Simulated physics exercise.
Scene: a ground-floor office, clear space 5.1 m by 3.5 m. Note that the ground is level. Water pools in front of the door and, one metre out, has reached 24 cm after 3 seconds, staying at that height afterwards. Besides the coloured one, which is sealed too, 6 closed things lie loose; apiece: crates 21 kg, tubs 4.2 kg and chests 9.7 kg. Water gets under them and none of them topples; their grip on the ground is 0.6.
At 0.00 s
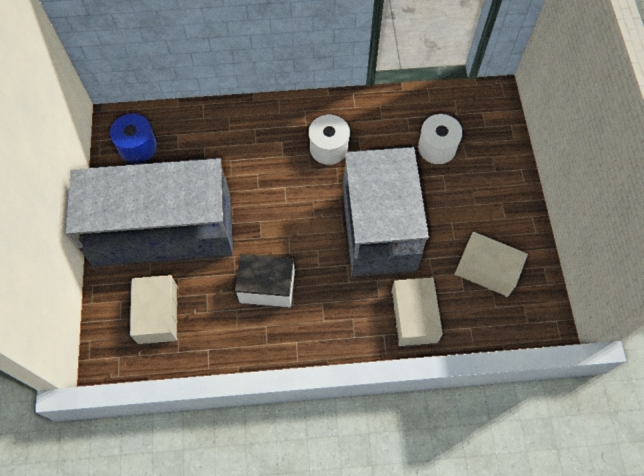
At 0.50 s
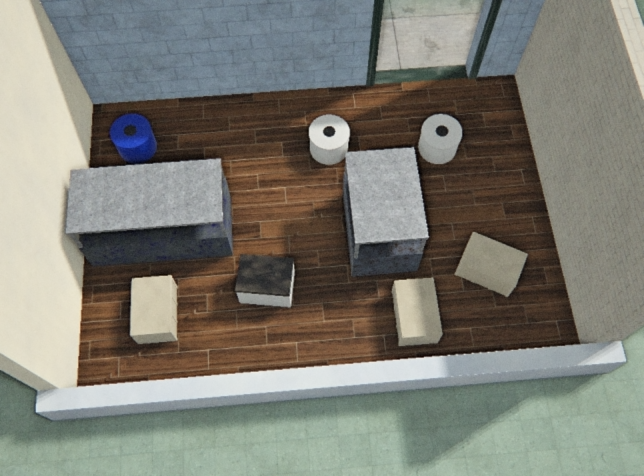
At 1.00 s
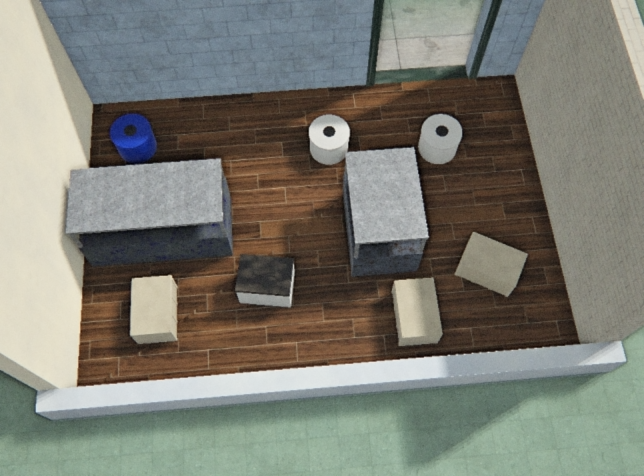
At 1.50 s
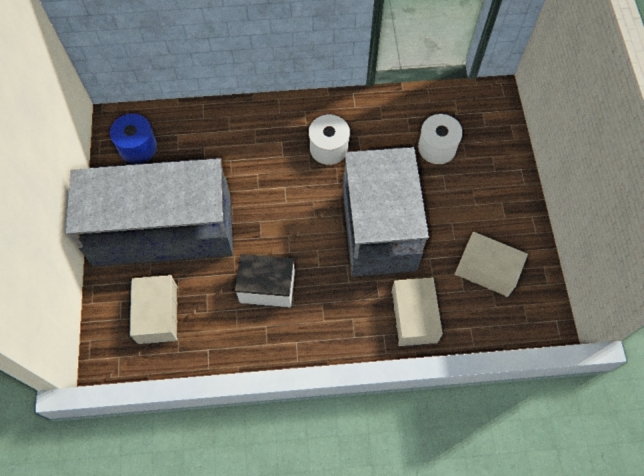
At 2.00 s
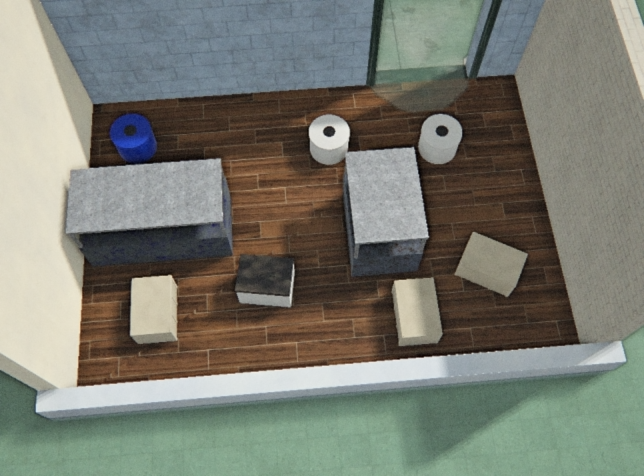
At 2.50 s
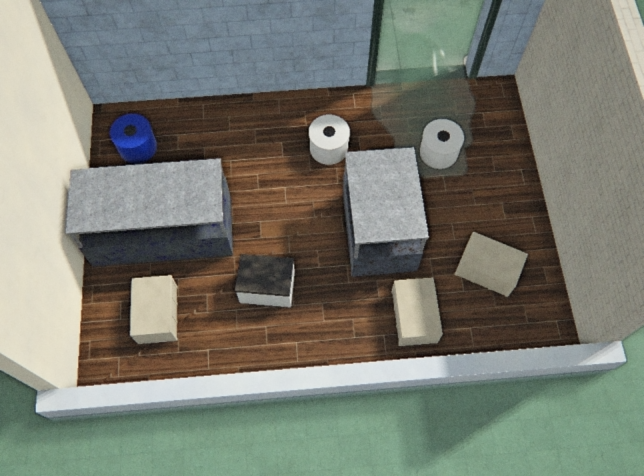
Water spreads in through the doorway and around the right white tub, which shifts slightly.
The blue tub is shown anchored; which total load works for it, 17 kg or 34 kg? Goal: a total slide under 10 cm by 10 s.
The heavier option is overkill.
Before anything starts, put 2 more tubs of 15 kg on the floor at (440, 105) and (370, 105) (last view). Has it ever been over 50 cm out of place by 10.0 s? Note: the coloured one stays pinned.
Order as asked: Goes beyond / stays within.
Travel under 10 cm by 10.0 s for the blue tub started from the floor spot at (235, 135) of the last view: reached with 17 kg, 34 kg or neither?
Well, any option works.
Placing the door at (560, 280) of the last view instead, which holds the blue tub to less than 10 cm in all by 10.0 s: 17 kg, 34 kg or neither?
Under that setup, the light option succeeds.
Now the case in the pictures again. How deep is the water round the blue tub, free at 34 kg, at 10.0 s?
Around 8 cm.
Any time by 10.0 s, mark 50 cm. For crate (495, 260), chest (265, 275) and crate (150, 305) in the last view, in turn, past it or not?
Beyond, beyond, below.
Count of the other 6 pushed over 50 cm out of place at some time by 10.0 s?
The number is 5.
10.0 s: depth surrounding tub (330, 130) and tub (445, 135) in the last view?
First about 4 cm, second about 10 cm.
After 3.5 s the blue tub would be 0 cm from its start with 17 kg and 0 cm from its start with 34 kg; 0 cm of water round it then.
After 4.5 s the blue tub would be 0 cm from its start with 17 kg and 0 cm from its start with 34 kg; 0 cm of water round it then.
After 7.0 s the blue tub would be 0 cm from its start with 17 kg and 0 cm from its start with 34 kg; 2 cm of water round it then.
After 10.0 s the blue tub would be 0 cm from its start with 17 kg and 0 cm from its start with 34 kg; 8 cm of water round it then.
